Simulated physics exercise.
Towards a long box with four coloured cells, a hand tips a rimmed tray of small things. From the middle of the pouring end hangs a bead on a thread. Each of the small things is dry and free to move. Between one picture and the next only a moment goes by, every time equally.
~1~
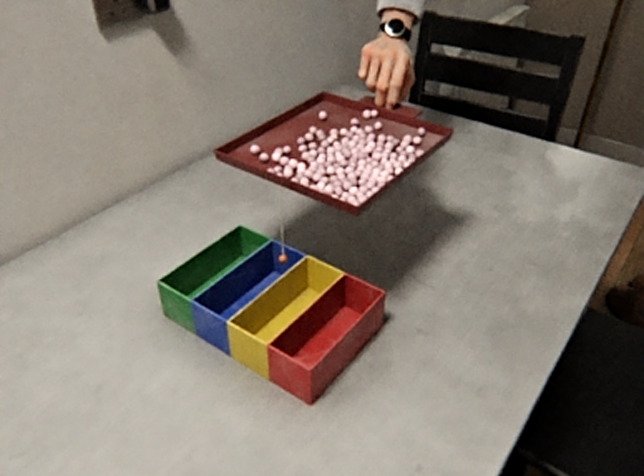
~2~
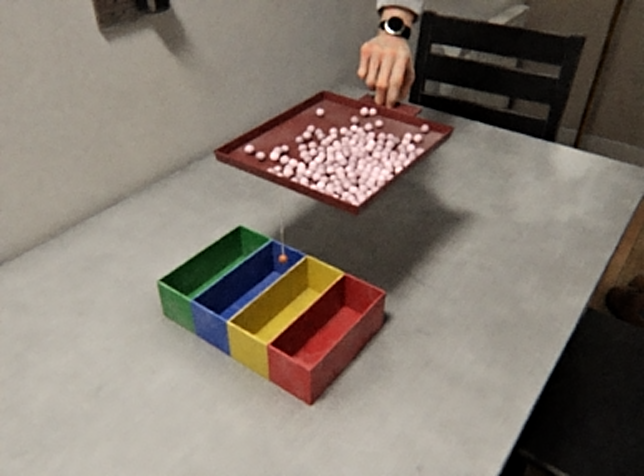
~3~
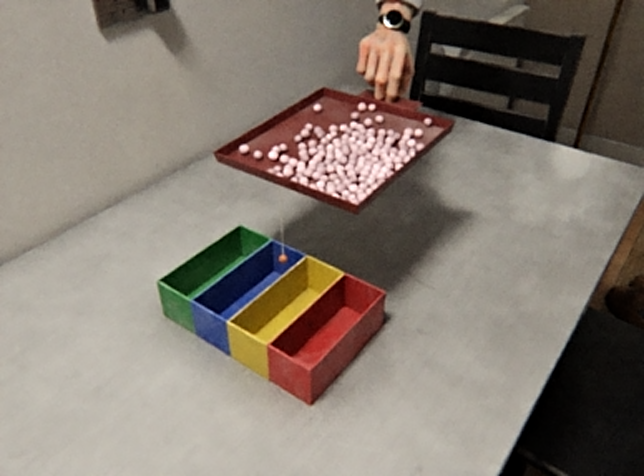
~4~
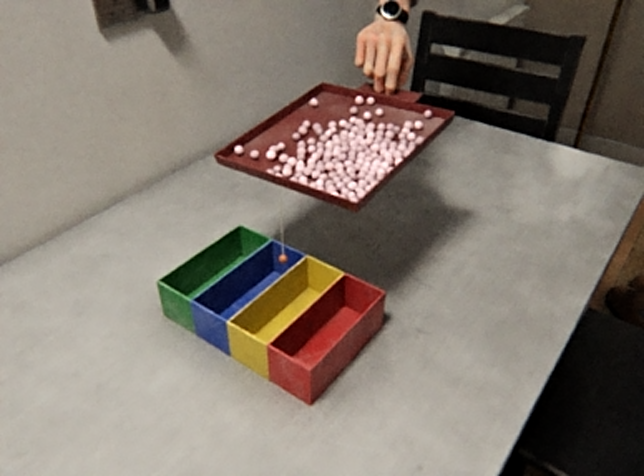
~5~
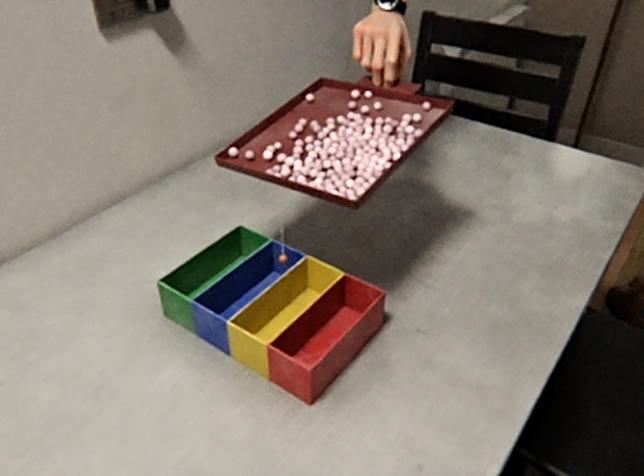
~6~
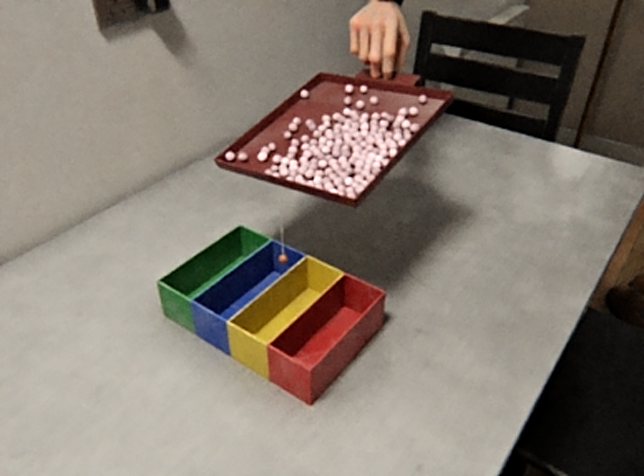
A hand wearing a dark-faced watch slowly tips a rimmed dark red tray, raising its far side while small pale pink balls shift and roll a little leftward across it. Below, an open box with green, blue, yellow and red cells, left to right, sits beneath a small red bead hanging on a thread. The still camera looks down on a grey table beside a plain wall, a black chair behind.
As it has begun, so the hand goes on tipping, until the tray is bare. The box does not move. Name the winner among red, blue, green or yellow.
Winner: Green.
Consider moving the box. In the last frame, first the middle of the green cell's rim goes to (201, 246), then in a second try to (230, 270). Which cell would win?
You'd see green win the first time and the green one win the second.
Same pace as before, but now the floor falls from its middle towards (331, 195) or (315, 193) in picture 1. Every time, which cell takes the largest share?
Case 1 goes to the red one, case 2 to the cell in red.
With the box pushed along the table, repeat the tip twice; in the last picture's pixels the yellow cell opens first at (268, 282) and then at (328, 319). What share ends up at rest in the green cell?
Around 50 % followed by around 10 %.
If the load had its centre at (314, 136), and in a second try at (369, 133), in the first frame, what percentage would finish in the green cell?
Estimates in order: 70 percent, 70 percent.
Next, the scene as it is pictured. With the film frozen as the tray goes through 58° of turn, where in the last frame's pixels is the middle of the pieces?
At about (276, 146).
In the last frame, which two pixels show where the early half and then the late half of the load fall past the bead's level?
The leading part at (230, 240), the rest of it at (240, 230).
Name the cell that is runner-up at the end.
Second is the cell in blue.
Soon, tray tipped steeply; nearly all on the tray; a stray few in the green cell; a stray few falling or outside the box.
A while on, tray tipped right over; a small part on the tray; about half in the green cell; a small part in the blue cell; a stray few in the yellow cell; about a quarter falling or outside the box.
Towards the end, tray tipped past a quarter turn; about two thirds in the green cell; a small part in the blue cell; a stray few in the yellow cell; about a quarter falling or outside the box.
Finally, tray tipped past a quarter turn; about two thirds in the green cell; a small part in the blue cell; a stray few in the yellow cell; none in the red cell; about a quarter outside the box.
